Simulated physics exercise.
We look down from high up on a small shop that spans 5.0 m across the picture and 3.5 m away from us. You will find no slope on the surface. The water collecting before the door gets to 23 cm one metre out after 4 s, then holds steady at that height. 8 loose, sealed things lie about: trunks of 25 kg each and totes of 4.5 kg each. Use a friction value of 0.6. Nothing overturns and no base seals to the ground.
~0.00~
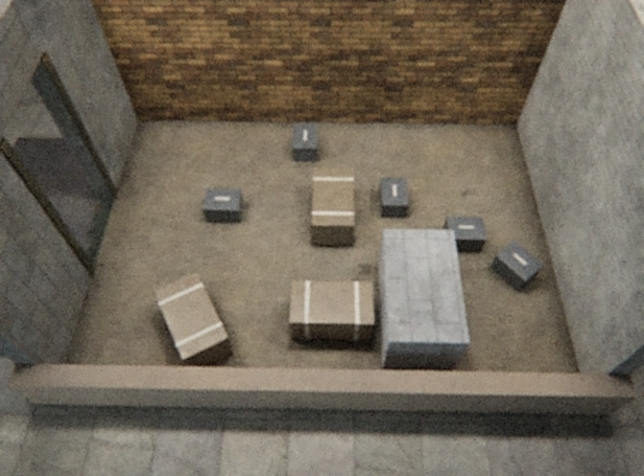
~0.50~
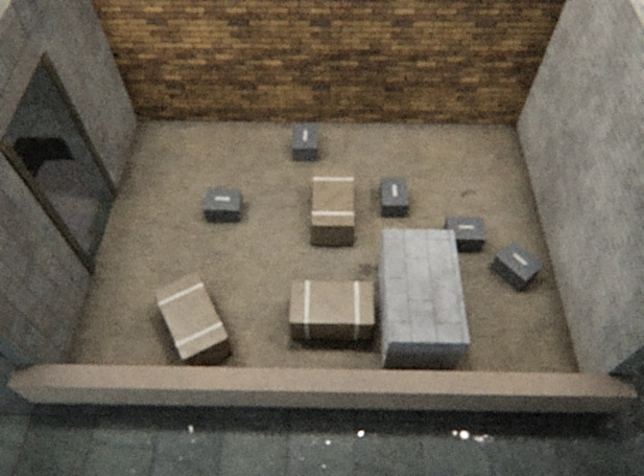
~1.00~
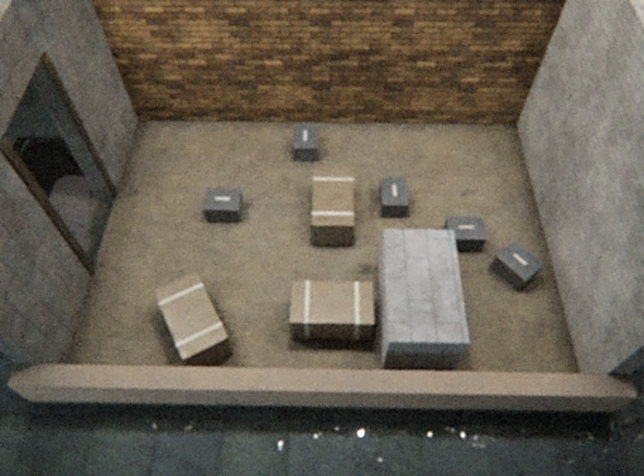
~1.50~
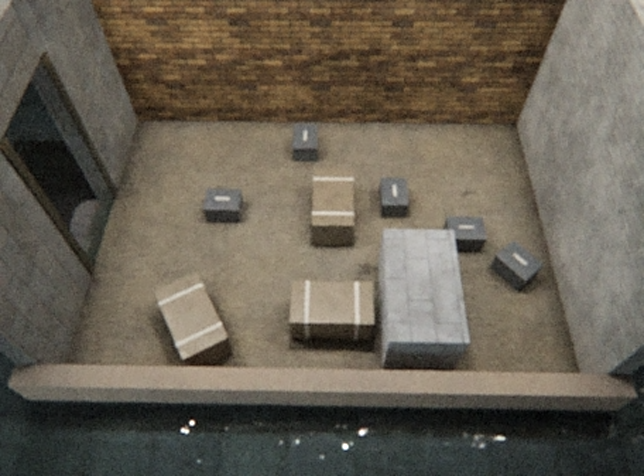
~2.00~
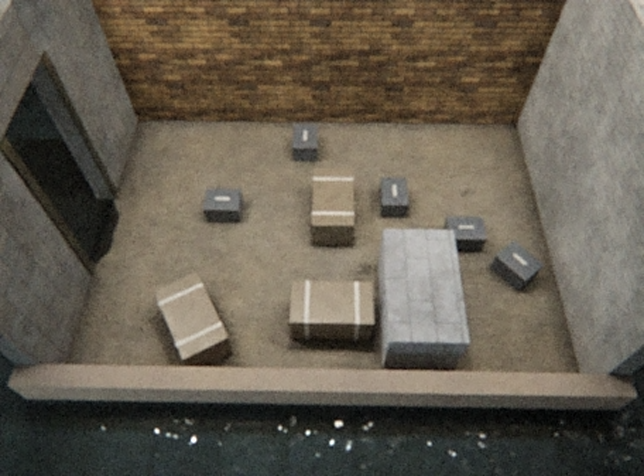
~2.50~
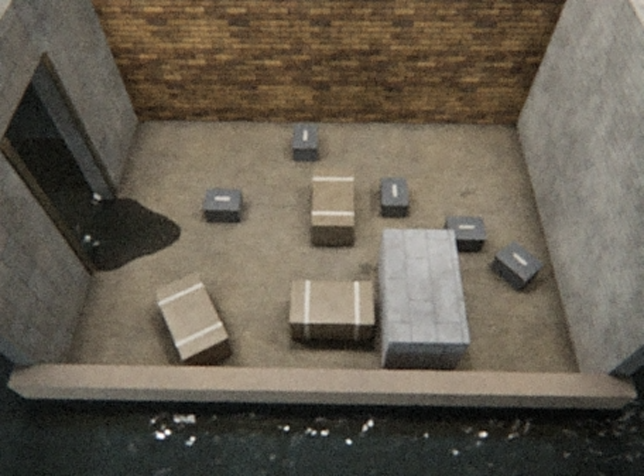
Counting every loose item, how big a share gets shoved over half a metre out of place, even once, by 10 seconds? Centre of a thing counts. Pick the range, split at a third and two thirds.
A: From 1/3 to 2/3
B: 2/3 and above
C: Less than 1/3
(B) 2/3 and above.
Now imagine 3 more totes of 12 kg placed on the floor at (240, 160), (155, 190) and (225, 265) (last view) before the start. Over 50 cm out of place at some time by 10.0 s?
Taking them in the given order: Smaller, then smaller, then greater.
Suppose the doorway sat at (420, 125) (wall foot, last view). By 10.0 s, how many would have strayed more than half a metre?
Then the count would be 3.
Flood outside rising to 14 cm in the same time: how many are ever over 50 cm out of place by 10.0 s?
It would come to 2 of them.
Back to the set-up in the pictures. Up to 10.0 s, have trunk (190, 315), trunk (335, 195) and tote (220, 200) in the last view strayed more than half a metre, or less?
Result, in turn: Stayed within / exceeded / exceeded.
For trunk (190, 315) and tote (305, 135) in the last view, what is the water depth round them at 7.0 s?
About 5 and 4 cm.
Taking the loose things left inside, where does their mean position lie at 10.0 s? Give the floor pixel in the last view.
Centre of the remaining things: Roughly (433, 242).
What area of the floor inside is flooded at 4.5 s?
Wet area: Approx. 6.5 m2.
After 3.5 s 0 of 8 are over 50 cm from their spots; 0 afloat.
After 4.5 s 1 of 8 are over 50 cm from their spots; 0 afloat.
After 7.0 s 3 of 8 are over 50 cm from their spots; 3 afloat.
After 10.0 s 7 of 8 are over 50 cm from their spots, and 7 have been at some point; 7 afloat.
